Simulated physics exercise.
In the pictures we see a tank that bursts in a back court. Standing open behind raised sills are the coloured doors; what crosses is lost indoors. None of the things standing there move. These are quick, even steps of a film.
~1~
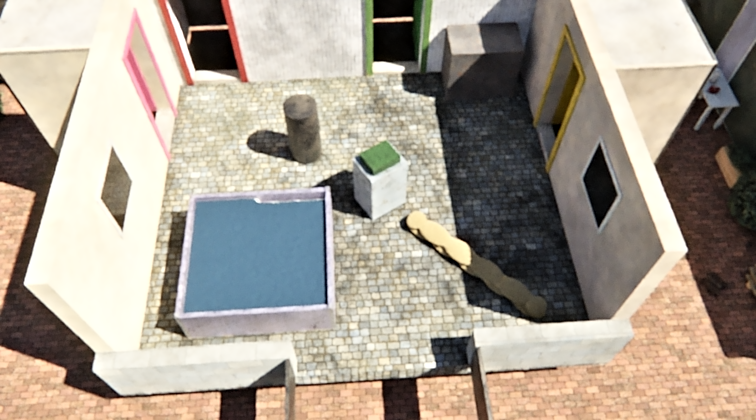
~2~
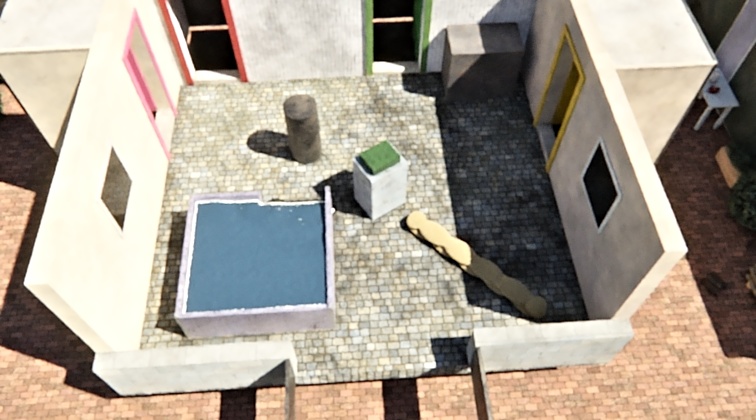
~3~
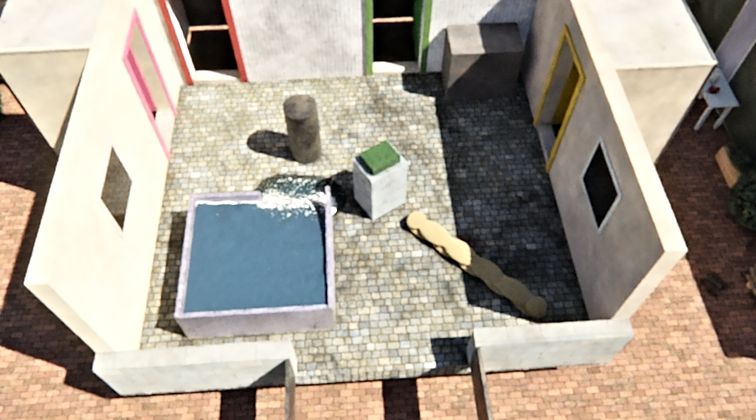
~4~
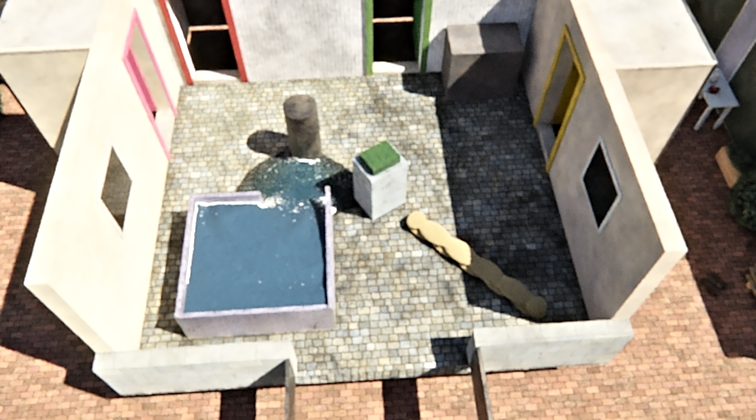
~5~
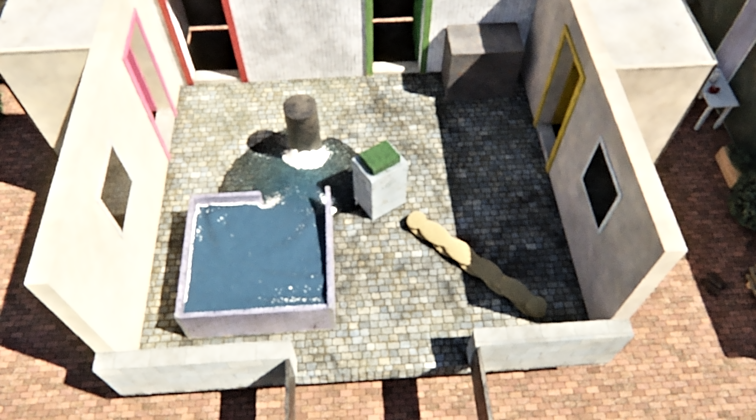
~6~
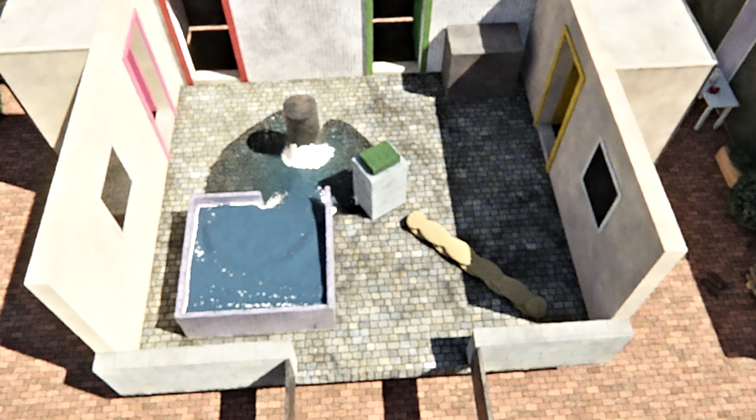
A tank of still water stood in a paved back court, then its far side gave way and water poured out, spreading across the paving and foaming around a dark round post.
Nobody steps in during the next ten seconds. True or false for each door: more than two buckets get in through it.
The red door: True; the yellow door: False; the green door: True; the pink door: False.
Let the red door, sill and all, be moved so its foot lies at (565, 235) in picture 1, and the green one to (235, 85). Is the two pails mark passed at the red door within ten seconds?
The red one falls short.
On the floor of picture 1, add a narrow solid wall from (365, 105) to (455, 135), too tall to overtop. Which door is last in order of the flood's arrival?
In my view it's the yellow one.
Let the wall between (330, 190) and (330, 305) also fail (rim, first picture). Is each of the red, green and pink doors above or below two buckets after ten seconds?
Red: Falls short; green: Falls short; pink: Falls short.
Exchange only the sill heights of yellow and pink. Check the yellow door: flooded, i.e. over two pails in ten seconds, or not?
Yellow: Below the limit.
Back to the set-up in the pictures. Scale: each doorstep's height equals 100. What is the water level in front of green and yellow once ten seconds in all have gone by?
Around 80 in a hundred for the first and 50 in a hundred for the second.
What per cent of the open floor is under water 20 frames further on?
It comes out near 50 percent.
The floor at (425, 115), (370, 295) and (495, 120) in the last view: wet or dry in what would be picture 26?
As listed, the points end up soaked, high and dry and soaked.
A moment on, water covers 25 % of the floor; the red door wet at the sill, nothing in, the yellow door not reached, the green door not reached, the pink door not reached.
Next, water covers 45 % of the floor; the red door under two buckets in, the yellow door not reached, the green door under two buckets in, the pink door wet at the sill, nothing in.
Then, water covers 50 % of the floor; the red door over two buckets in, the yellow door wet at the sill, nothing in, the green door over two buckets in, the pink door wet at the sill, nothing in.
Later, water covers 70 % of the floor; the red door far over two buckets in, the yellow door wet at the sill, nothing in, the green door over two buckets in, the pink door wet at the sill, nothing in.
In the end, water covers 90 % of the floor; the red door far over two buckets in, the yellow door wet at the sill, nothing in, the green door over two buckets in, the pink door wet at the sill, nothing in.
